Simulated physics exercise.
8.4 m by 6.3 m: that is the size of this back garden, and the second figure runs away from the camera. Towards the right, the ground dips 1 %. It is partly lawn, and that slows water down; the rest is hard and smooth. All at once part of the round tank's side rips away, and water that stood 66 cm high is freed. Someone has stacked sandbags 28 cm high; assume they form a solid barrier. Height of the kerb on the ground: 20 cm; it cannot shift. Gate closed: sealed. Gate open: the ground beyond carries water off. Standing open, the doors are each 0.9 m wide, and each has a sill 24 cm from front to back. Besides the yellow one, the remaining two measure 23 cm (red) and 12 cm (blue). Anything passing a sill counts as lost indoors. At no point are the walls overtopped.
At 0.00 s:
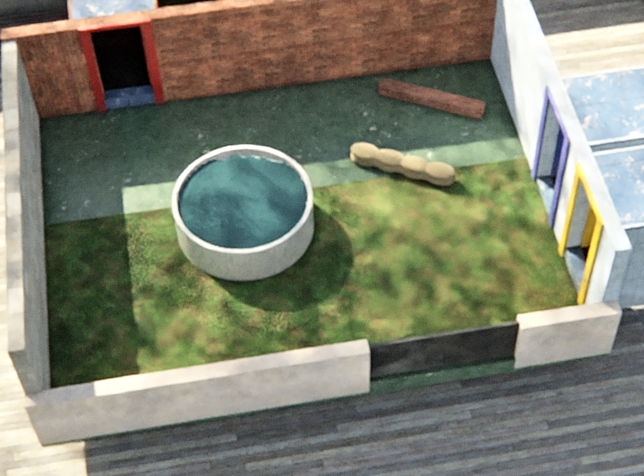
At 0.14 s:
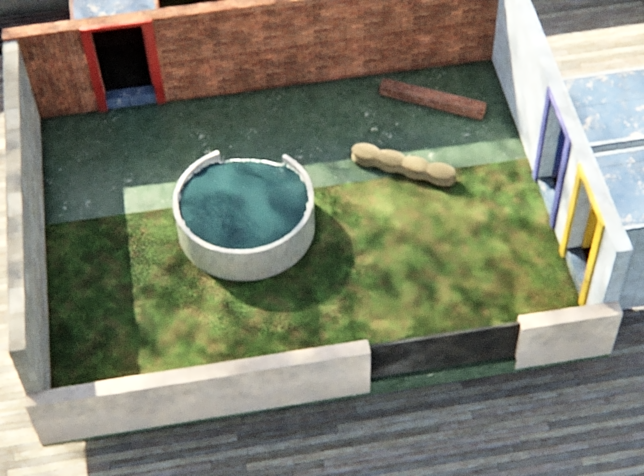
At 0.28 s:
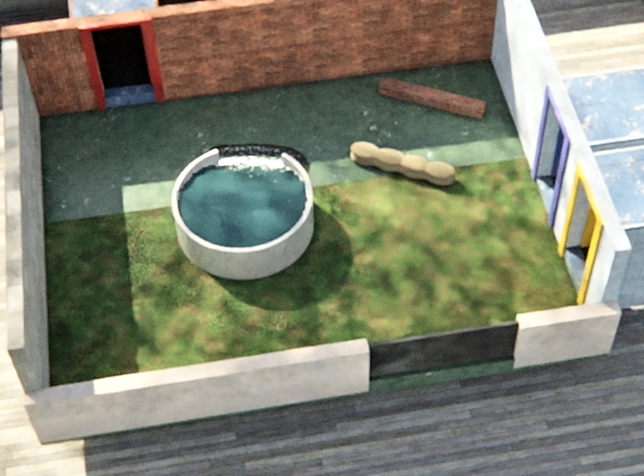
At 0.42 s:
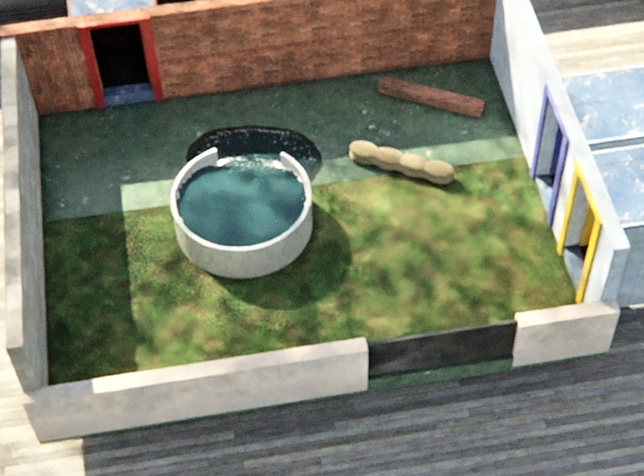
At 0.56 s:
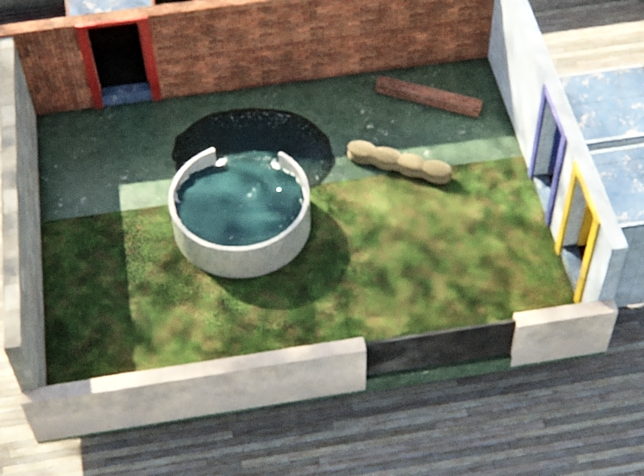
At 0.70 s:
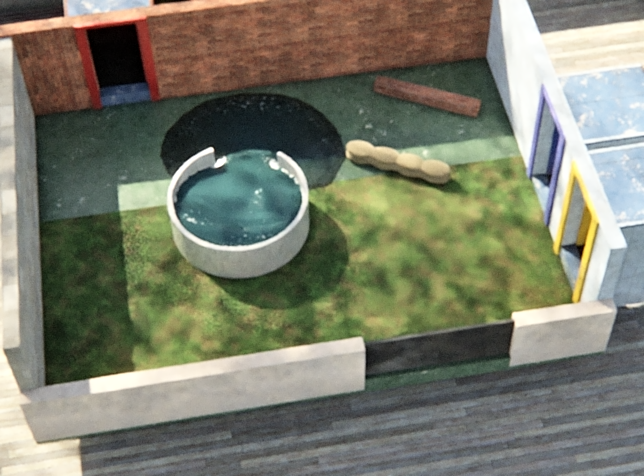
Water pours through a gap in the round tank's far side and spreads across the ground.
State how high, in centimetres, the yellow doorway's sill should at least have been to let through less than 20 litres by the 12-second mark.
At least some 6 cm.
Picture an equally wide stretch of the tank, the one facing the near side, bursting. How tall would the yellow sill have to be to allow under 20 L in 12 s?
Then roughly 8.0 cm.
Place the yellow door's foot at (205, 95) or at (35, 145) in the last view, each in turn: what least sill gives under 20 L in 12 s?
Around 24 and 12.0 cm respectively.
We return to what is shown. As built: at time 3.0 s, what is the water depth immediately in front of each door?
Before red it's 10 cm, before blue 0 cm, before yellow 0 cm.
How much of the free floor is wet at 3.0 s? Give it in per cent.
30 %.
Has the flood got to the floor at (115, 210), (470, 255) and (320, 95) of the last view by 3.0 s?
Untouched; untouched; soaked.
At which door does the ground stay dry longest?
The yellow door.
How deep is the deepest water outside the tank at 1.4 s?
Roughly 36 cm.
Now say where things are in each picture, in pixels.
In the first frame, still water, 66 cm deep, in the round tank at (243, 200); the yellow door at (581, 240) is dry.
In the second frame, the gap is on the far side, the front 0.3 m out at a hidden place; the back of the round tank holds 66 cm.
In the third frame, the gap is on the far side, the front 0.7 m out at (217, 149); the back of the round tank holds 66 cm.
In the fourth frame, water pours out on the far side and has run 1.1 m, to (289, 133); about 8 cm deep outside, 66 cm at the back.
In the fifth frame, water pours out on the far side and has run 1.5 m, to (272, 112); about 7 cm deep outside, 65 cm at the back.
In the sixth frame, the gap is on the far side, the front 1.9 m out at (285, 99); the back of the round tank holds 60 cm; the yellow door at (576, 239), 5.7 m from the gap, is still 4.4 m from the nearest water.
After 1.4 s water covers 15 % of the floor, deepest (36 cm) near (244, 94); it has not reached the yellow door.
After 3.0 s water covers 30 % of the floor, deepest (28 cm) near (373, 92); it has not reached the yellow door.
After 12.0 s water covers 95 % of the floor, deepest (10 cm) near (483, 63); 9 cm at the yellow door, 0 litres in over its 25 cm sill.
At the yellow door as built, the water arrived by 4.8 s and peaked near 10 cm at 9.2 s.
With a sill of 4.5 cm, 40 litres would have come in within the 12 s; with 6.5 cm, 12 litres. So under 20 litres takes about 6 cm.
